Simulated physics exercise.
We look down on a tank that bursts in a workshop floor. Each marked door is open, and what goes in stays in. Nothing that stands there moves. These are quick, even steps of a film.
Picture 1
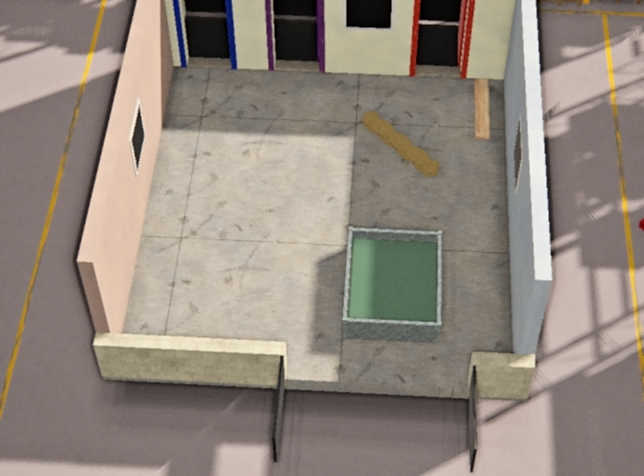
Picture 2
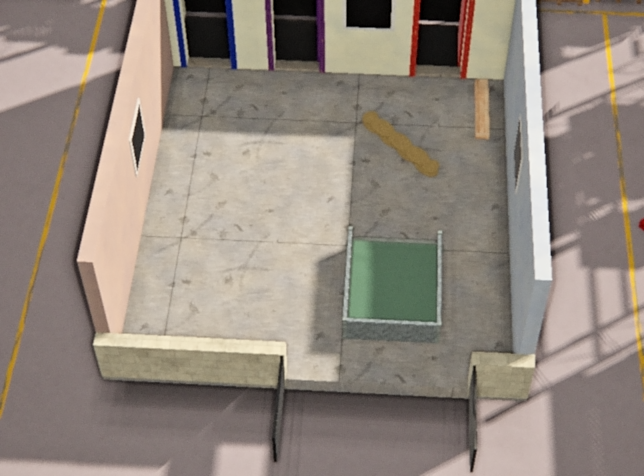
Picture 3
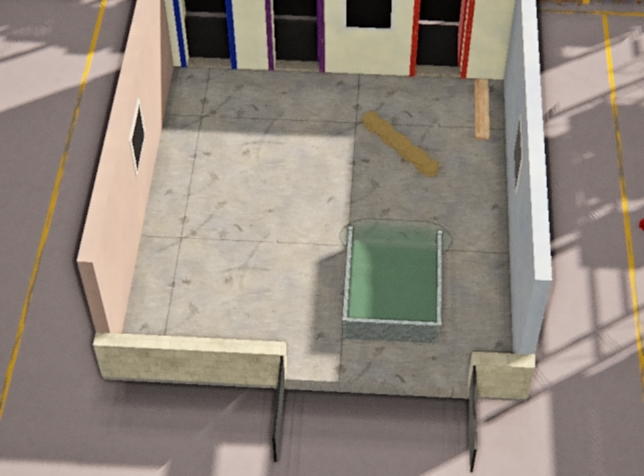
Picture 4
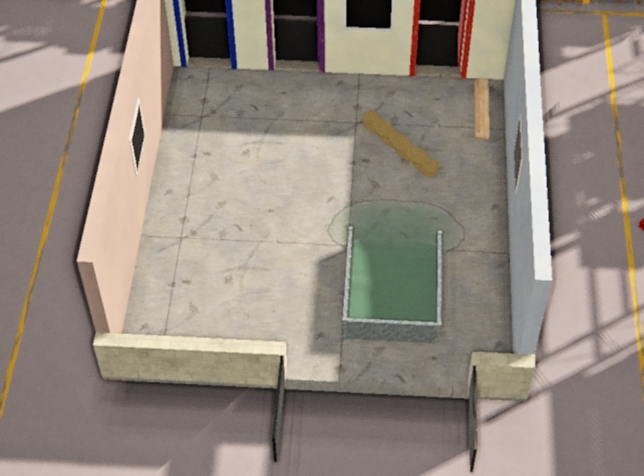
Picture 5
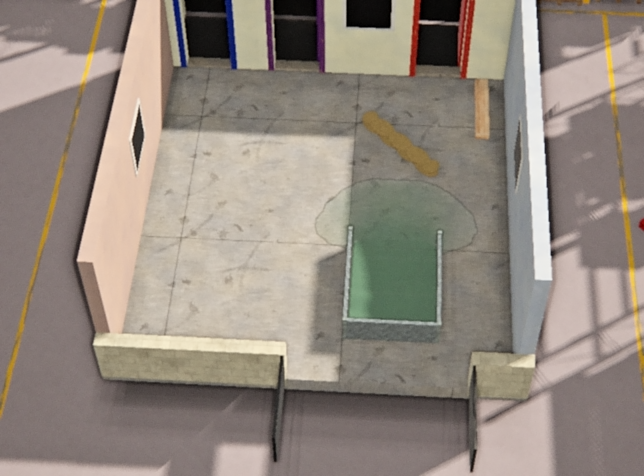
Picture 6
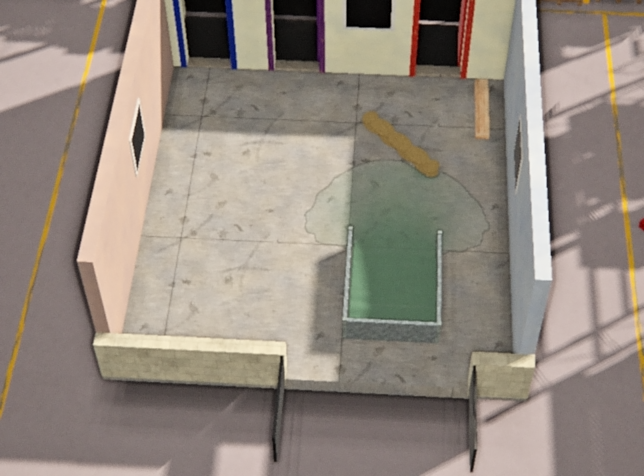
At first, a square tank of green water sits whole on the gray floor of an open-topped workshop. Then its far wall disappears, and water pours out through the gap. The pale green sheet fans across the floor in a widening, rounded shape, reaching the yellowish plank by the end.
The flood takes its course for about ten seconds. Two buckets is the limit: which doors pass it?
One by one: The red door holds within the limit; the blue door floods; the purple door floods.
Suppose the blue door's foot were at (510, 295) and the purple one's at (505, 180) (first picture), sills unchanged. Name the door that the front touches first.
First comes the one in purple.
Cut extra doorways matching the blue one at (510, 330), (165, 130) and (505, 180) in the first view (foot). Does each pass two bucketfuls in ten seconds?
In that order: Stays under, is over, passes that mark.
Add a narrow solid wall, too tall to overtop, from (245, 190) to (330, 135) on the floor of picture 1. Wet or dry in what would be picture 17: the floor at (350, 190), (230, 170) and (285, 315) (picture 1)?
As listed: Under water, free of water, no water.
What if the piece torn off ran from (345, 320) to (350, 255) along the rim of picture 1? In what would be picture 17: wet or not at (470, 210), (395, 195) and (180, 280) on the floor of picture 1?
In turn: Dry, not flooded, flooded.
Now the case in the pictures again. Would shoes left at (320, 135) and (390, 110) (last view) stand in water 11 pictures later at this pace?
In turn: Flooded, not flooded.
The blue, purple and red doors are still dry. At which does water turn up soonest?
It is the door marked purple.
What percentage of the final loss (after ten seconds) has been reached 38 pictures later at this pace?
Near 70 in a hundred.
A moment on, water covers 20 % of the floor; the red door not reached, the blue door not reached, the purple door not reached.
Next, water covers 30 % of the floor; the red door not reached, the blue door not reached, the purple door wet at the sill, nothing in.
Then, water covers 40 % of the floor; the red door wet at the sill, nothing in, the blue door wet at the sill, nothing in, the purple door over two buckets in.
Later, water covers 55 % of the floor; the red door wet at the sill, nothing in, the blue door over two buckets in, the purple door over two buckets in.
In the end, water covers 80 % of the floor; the red door wet at the sill, nothing in, the blue door far over two buckets in, the purple door over two buckets in.
